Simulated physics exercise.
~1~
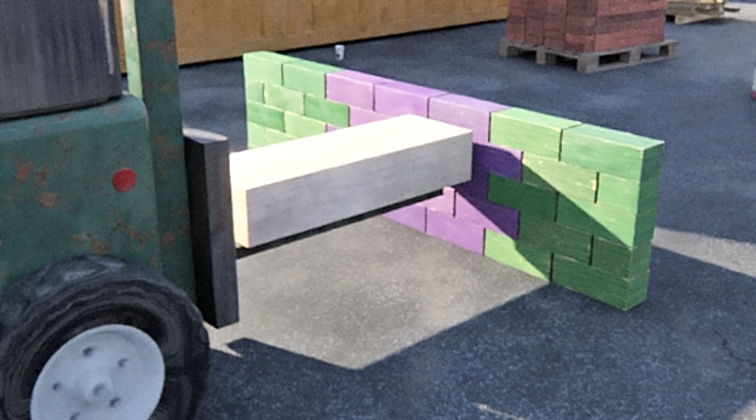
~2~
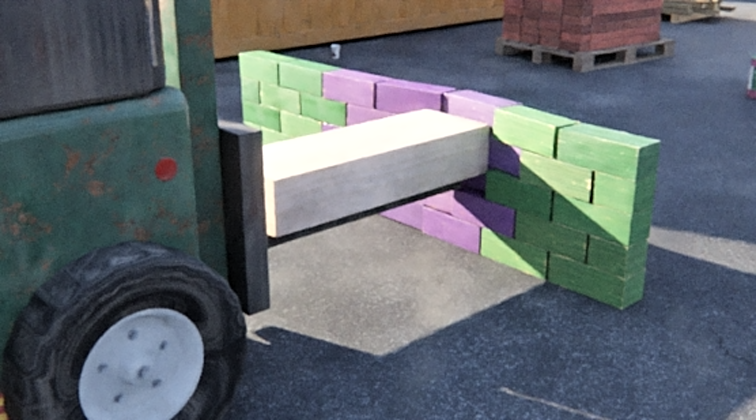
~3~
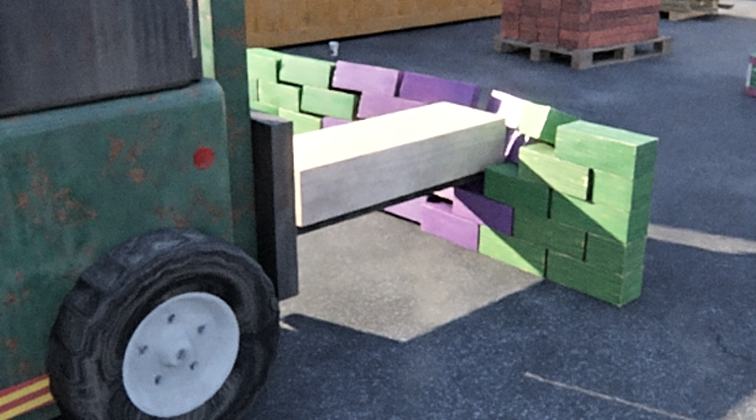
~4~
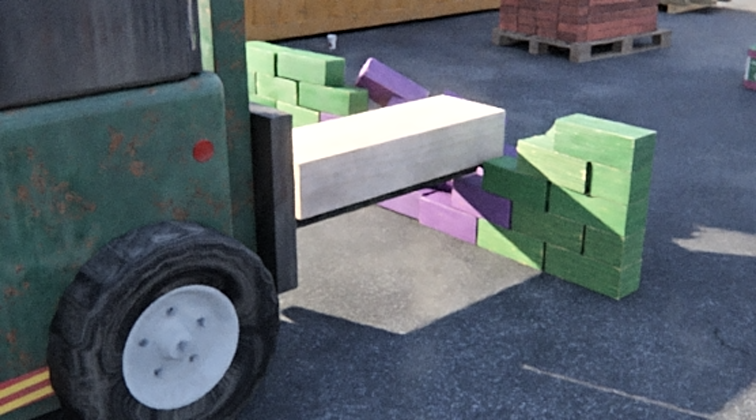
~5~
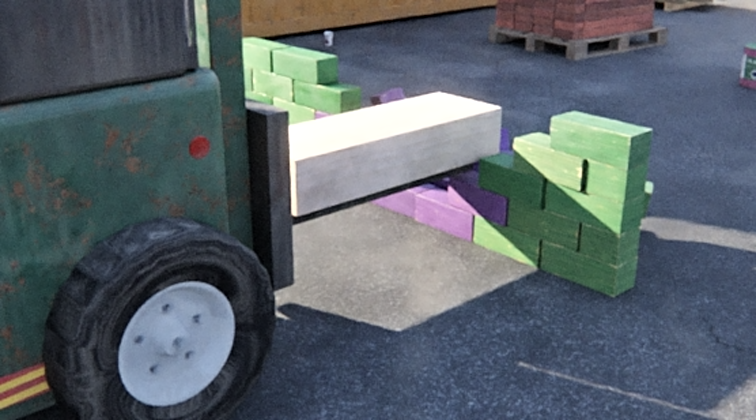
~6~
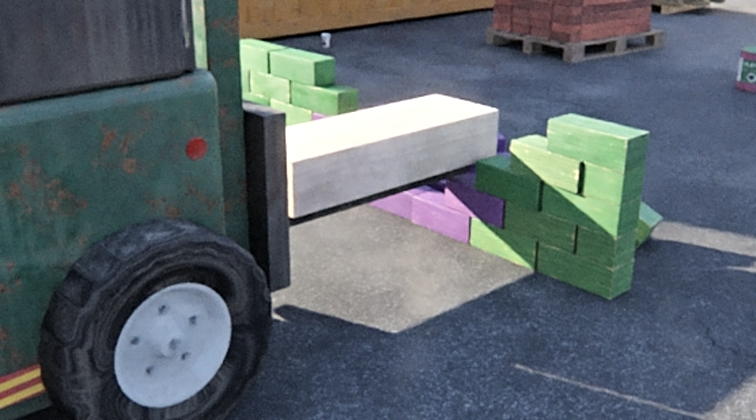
On a sunlit asphalt yard, seen from a slightly swaying handheld camera, a worn green lift truck stands at left, carrying a long pale block toward a low wall. The wall has green blocks at both ends and purple ones in the middle, with a pallet of reddish blocks behind. The truck rolls right and the block pushes into the purple section, bowing it backward. The truck stops as the upper middle breaks apart and pieces tumble behind the wall. It ends with a gap in the middle, low purple blocks remaining, and both green ends standing.
